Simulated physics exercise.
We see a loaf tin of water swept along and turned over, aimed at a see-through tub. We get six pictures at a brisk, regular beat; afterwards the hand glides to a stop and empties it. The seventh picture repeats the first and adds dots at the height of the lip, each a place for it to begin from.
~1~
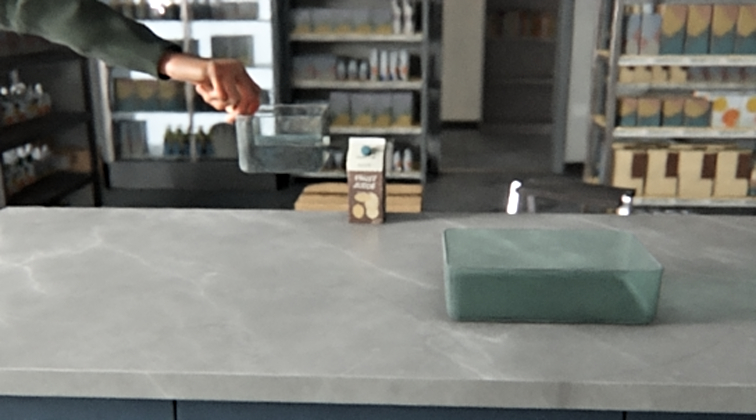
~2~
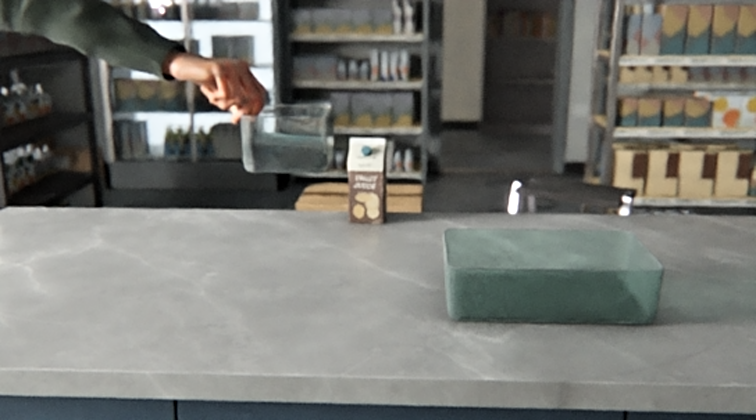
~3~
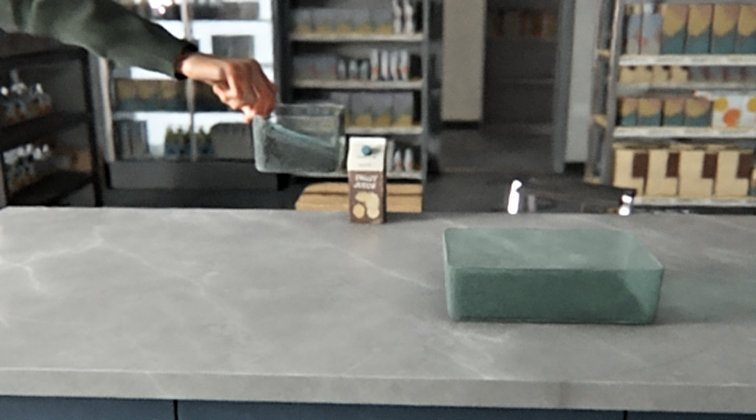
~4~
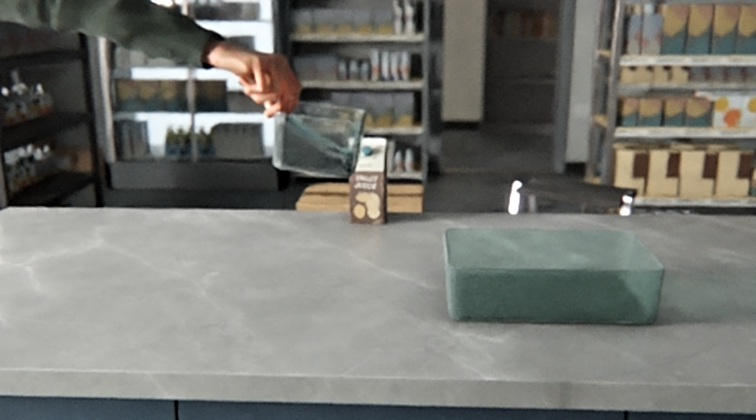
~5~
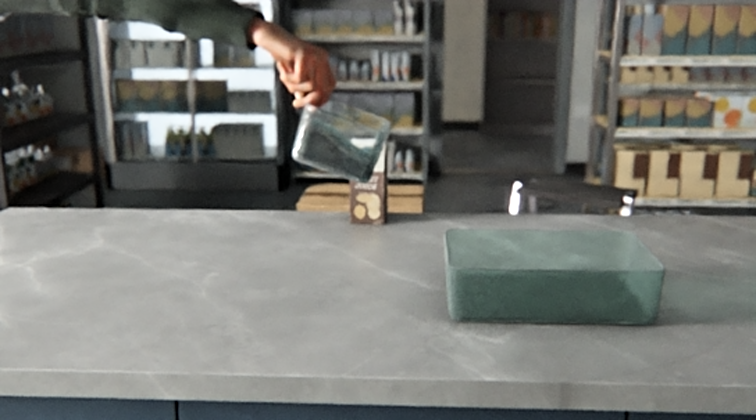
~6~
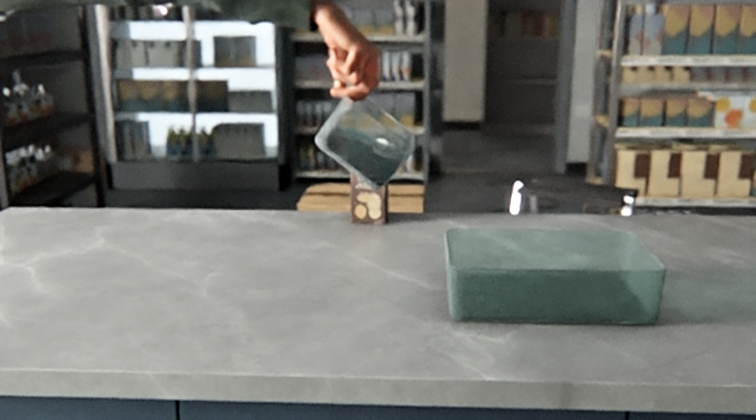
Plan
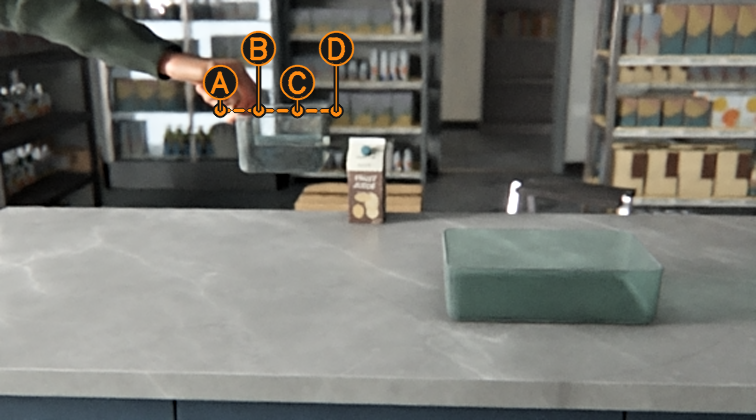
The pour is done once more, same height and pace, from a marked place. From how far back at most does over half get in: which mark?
Choose B.
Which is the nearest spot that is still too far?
Here it is spot A.
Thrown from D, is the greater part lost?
No.
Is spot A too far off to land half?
Yes, that goes wrong.
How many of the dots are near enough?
Three of the four.
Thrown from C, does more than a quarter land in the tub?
Yes, it does.
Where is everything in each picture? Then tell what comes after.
In the first frame, upright, lip at (324, 110); tub from (447, 317) to (655, 321); nothing has left yet.
In the second frame, upright, lip at (329, 111); nothing has left yet.
In the third frame, upright, lip at (340, 110); nothing has left yet.
In the fourth frame, tipped about 6°, lip at (362, 115); nothing has left yet.
In the fifth frame, tipped about 20°, lip at (388, 126); nothing has left yet.
In the sixth frame, tipped about 38°, lip at (414, 142); nothing has left yet.
In orange, A at (220, 110); B at (258, 110); C at (297, 110); D at (336, 110).
With A, about 30 % lands in the tub, 64 % falls short and 6 % goes beside or beyond.
With B, about 73 % lands in the tub, 17 % falls short and 10 % goes beside or beyond.
With C, about 83 % lands in the tub, 2 % falls short and 15 % goes beside or beyond.
With D, about 75 % lands in the tub, 3 % falls short and 22 % goes beside or beyond.
